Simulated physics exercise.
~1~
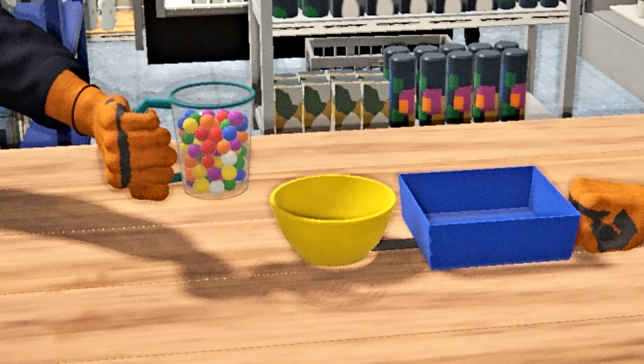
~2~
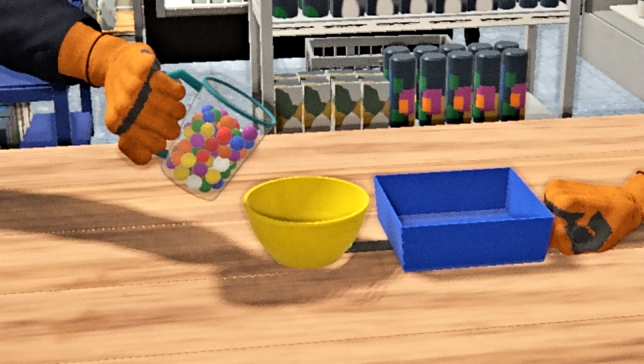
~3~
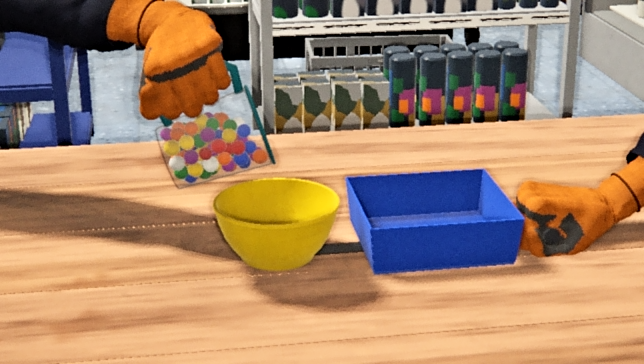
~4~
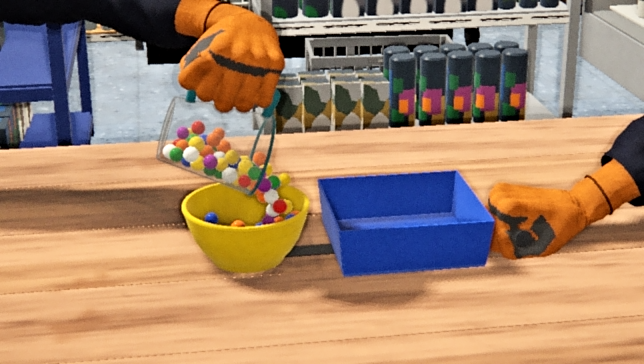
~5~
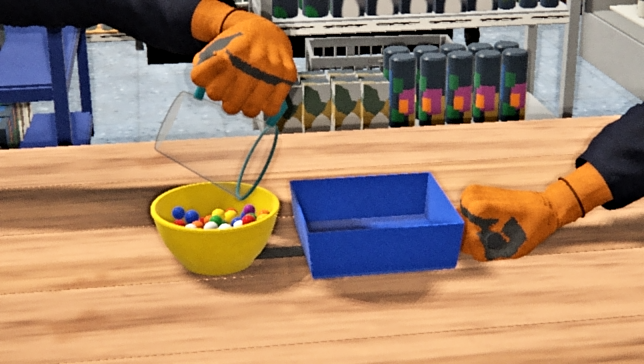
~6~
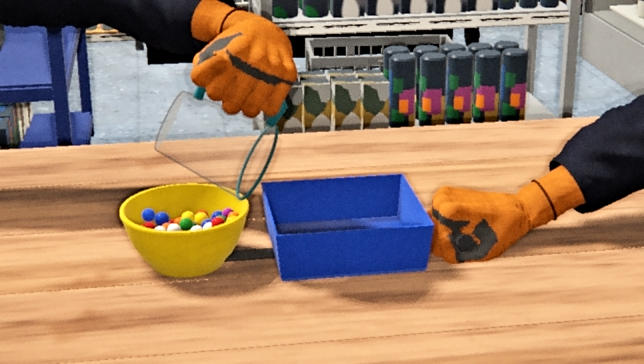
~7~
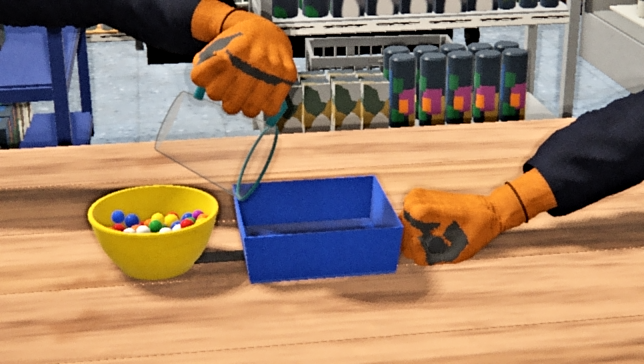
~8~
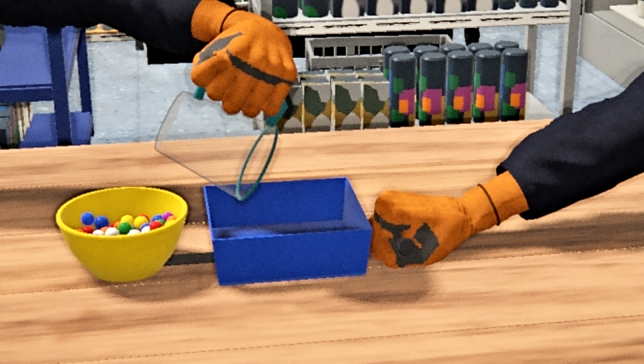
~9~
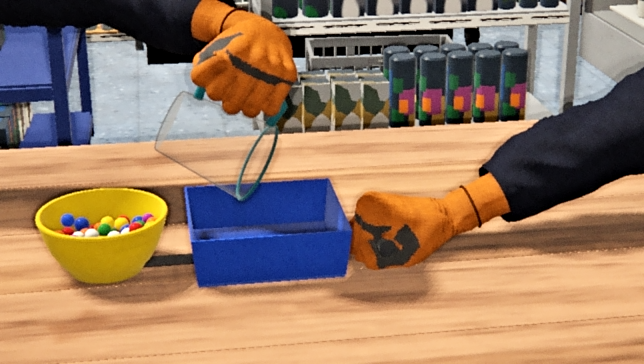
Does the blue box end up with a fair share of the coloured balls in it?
No, the blue box stays empty. The balls all end up in the yellow bowl, with none lying on the table.
